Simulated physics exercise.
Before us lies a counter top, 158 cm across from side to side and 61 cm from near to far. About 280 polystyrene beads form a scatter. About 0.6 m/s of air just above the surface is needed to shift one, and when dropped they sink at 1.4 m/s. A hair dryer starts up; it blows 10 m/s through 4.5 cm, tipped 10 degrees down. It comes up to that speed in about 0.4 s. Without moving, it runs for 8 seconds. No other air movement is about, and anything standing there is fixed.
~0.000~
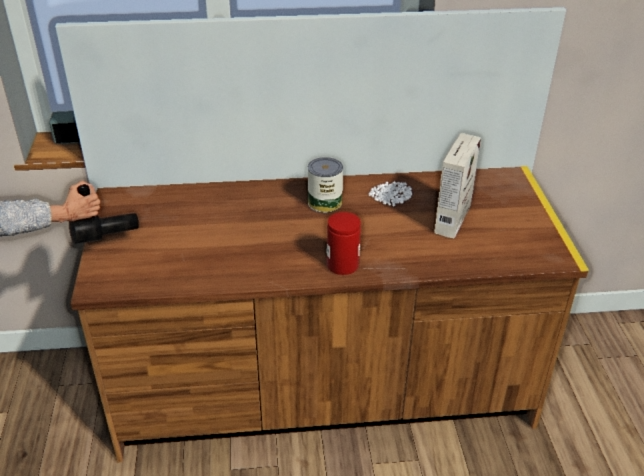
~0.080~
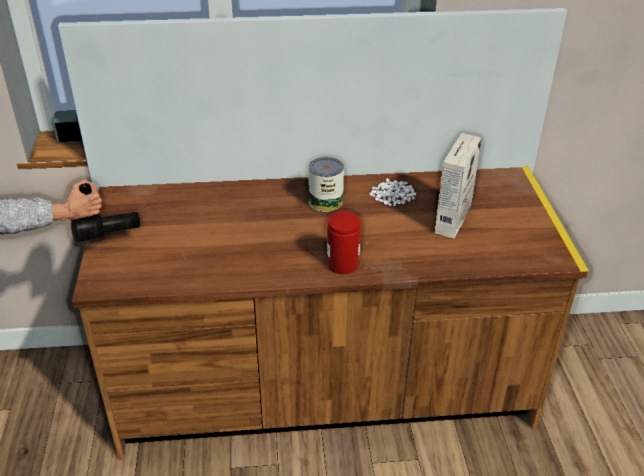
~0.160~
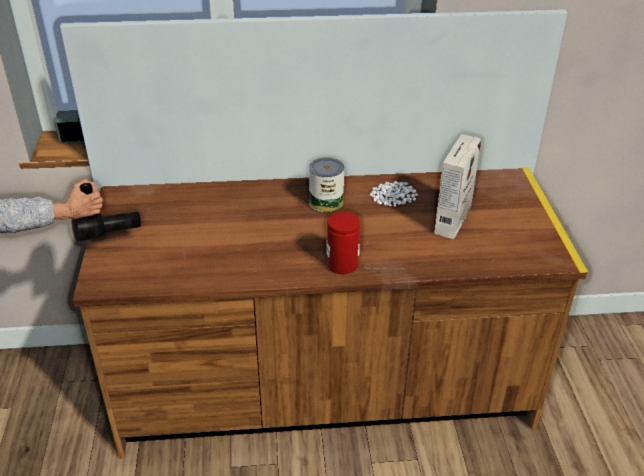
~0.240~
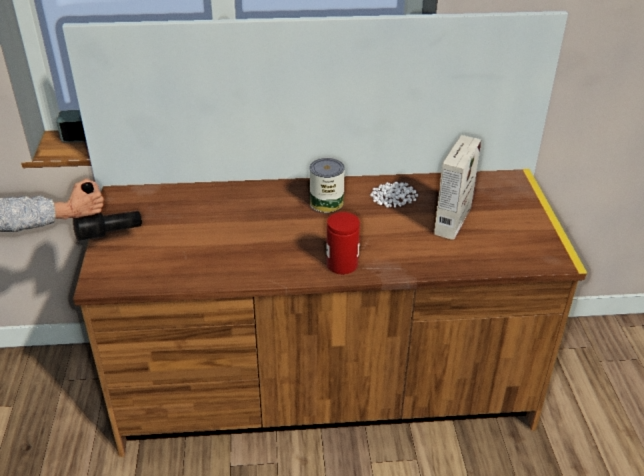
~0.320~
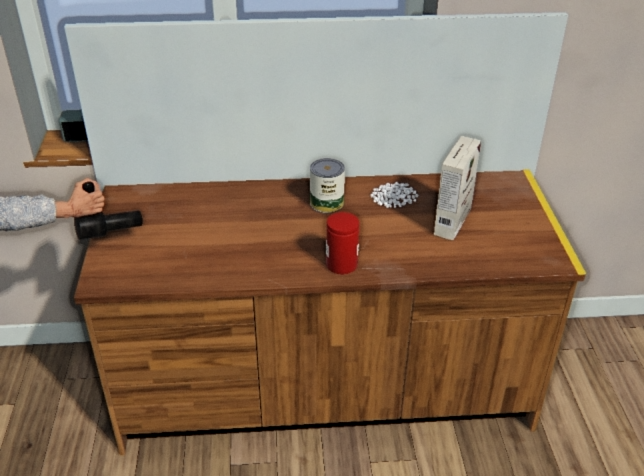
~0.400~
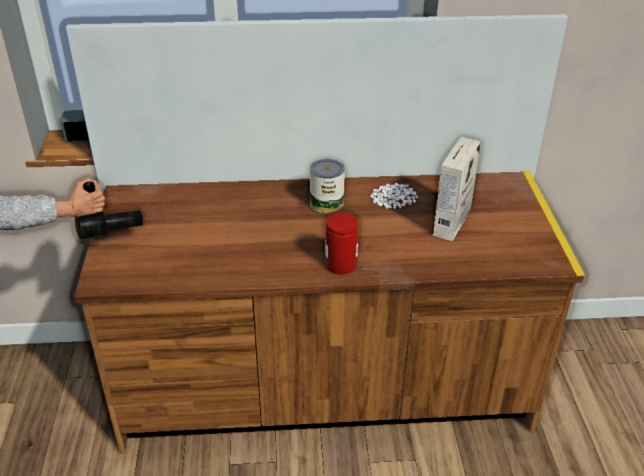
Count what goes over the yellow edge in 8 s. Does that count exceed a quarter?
Yes.
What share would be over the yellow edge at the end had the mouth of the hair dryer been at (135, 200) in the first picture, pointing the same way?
That would come to roughly 30 %.
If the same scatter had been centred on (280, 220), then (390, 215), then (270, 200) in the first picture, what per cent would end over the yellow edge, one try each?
10 %, 50 %, 40 %.
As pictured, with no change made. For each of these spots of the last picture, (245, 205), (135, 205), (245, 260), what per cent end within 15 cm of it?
0 %, 0 %, 0 %.
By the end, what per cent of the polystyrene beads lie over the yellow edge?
Roughly 60 percent, I'd say.
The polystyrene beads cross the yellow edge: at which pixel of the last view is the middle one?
Roughly at pixel (535, 182).
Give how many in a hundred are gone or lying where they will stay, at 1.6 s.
5 per cent.
After 1.6 s, 9 % are over the yellow edge; the middle of those still in play is near (400, 197); 7 % have settled or left.
After 2.6 s, 22 % are over the yellow edge; the middle of those still in play is near (401, 198); 20 % have settled or left.
After 4.4 s, 48 % are over the yellow edge; the middle of those still in play is near (395, 198); 48 % have settled or left.
After 8.0 s, at the end, 65 % are over the yellow edge; the middle of those still in play is near (391, 201).
